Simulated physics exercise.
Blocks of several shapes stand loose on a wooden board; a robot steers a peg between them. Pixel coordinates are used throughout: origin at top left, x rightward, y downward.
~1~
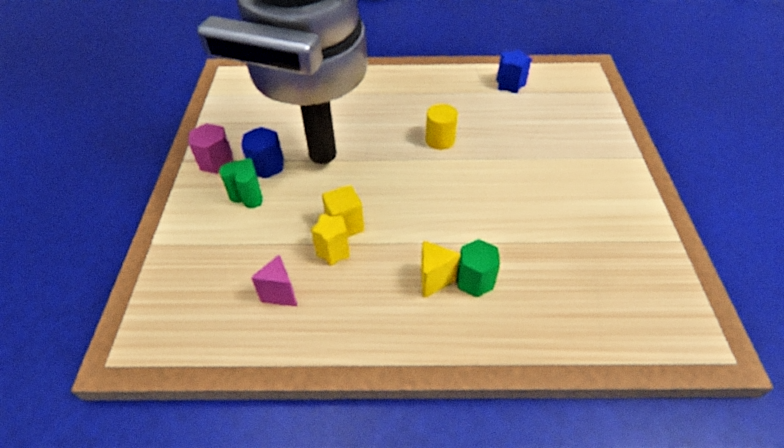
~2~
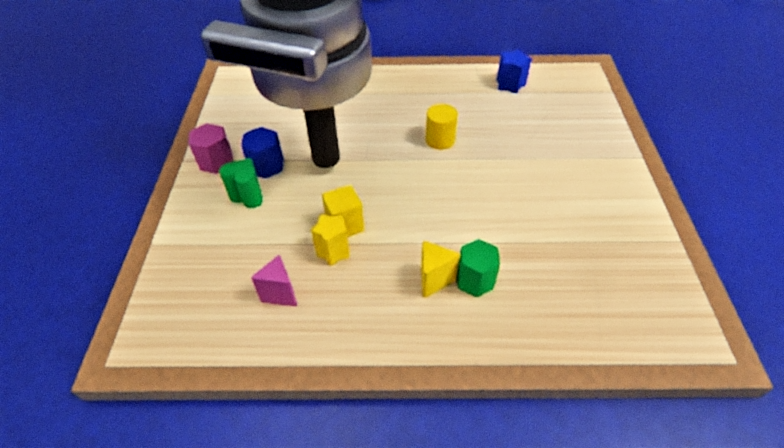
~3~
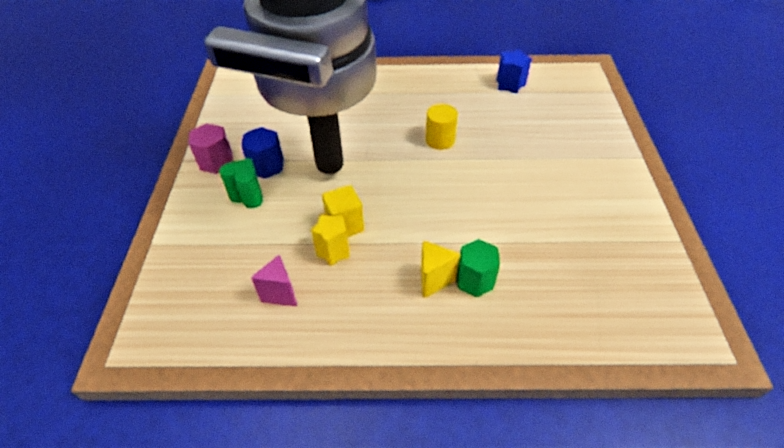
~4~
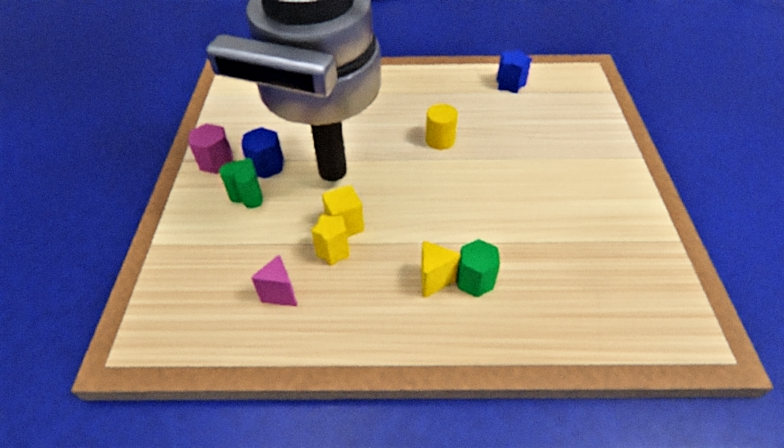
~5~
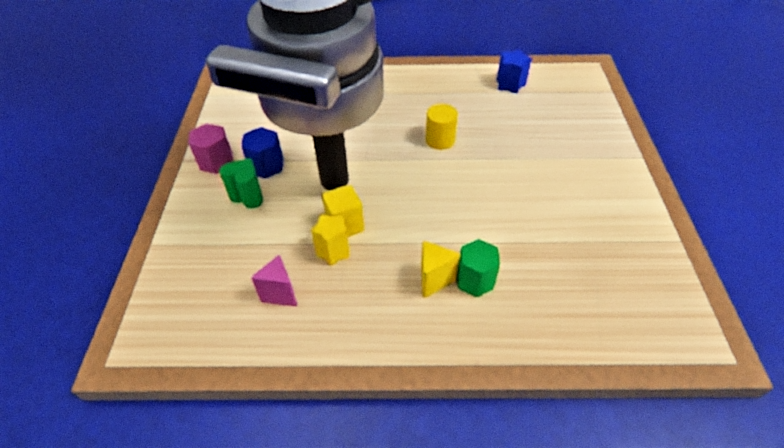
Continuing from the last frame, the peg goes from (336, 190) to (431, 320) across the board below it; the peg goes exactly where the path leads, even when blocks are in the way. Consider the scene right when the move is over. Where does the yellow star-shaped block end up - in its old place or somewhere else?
Here's my answer: The yellow star-shaped block gets displaced.
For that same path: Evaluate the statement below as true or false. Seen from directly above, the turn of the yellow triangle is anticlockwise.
That claim is true.
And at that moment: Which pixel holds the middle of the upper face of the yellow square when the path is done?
About (354, 244).
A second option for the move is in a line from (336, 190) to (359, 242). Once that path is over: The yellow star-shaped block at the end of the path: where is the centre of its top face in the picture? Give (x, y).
The middle of its upper face should be somewhere near (318, 258).
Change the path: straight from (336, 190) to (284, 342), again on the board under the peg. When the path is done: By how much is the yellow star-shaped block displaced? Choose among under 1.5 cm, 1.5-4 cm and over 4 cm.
It falls in the 1.5 to 4 cm band.
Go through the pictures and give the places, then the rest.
In the first picture, tip of the peg at (323, 156), middles of tops, yellow star-shaped block at (329, 226), yellow square at (342, 199), yellow triangle at (437, 255), green hexagon at (481, 255).
In the second picture, peg at (327, 160), nothing pushed.
In the third picture, peg at (330, 166), nothing pushed.
In the fourth picture, peg at (333, 173), nothing pushed.
In the fifth picture, peg at (335, 182), yellow star-shaped block at (329, 226), yellow square at (342, 199), yellow triangle at (437, 255), green hexagon at (481, 255).
On the path given first. One third of the way, peg at (365, 220); yellow star-shaped block at (321, 242), turned 35° clockwise; yellow square at (351, 225), turned 50° clockwise.
Two thirds of the way, peg at (396, 263); yellow star-shaped block at (318, 247), turned 60° clockwise; yellow square at (354, 244), turned 80° clockwise.
At the end, peg at (432, 314); yellow star-shaped block at (318, 247), turned 60° clockwise; yellow square at (354, 244), turned 80° clockwise; yellow triangle at (444, 261), turned 30° anticlockwise; green hexagon unmoved.
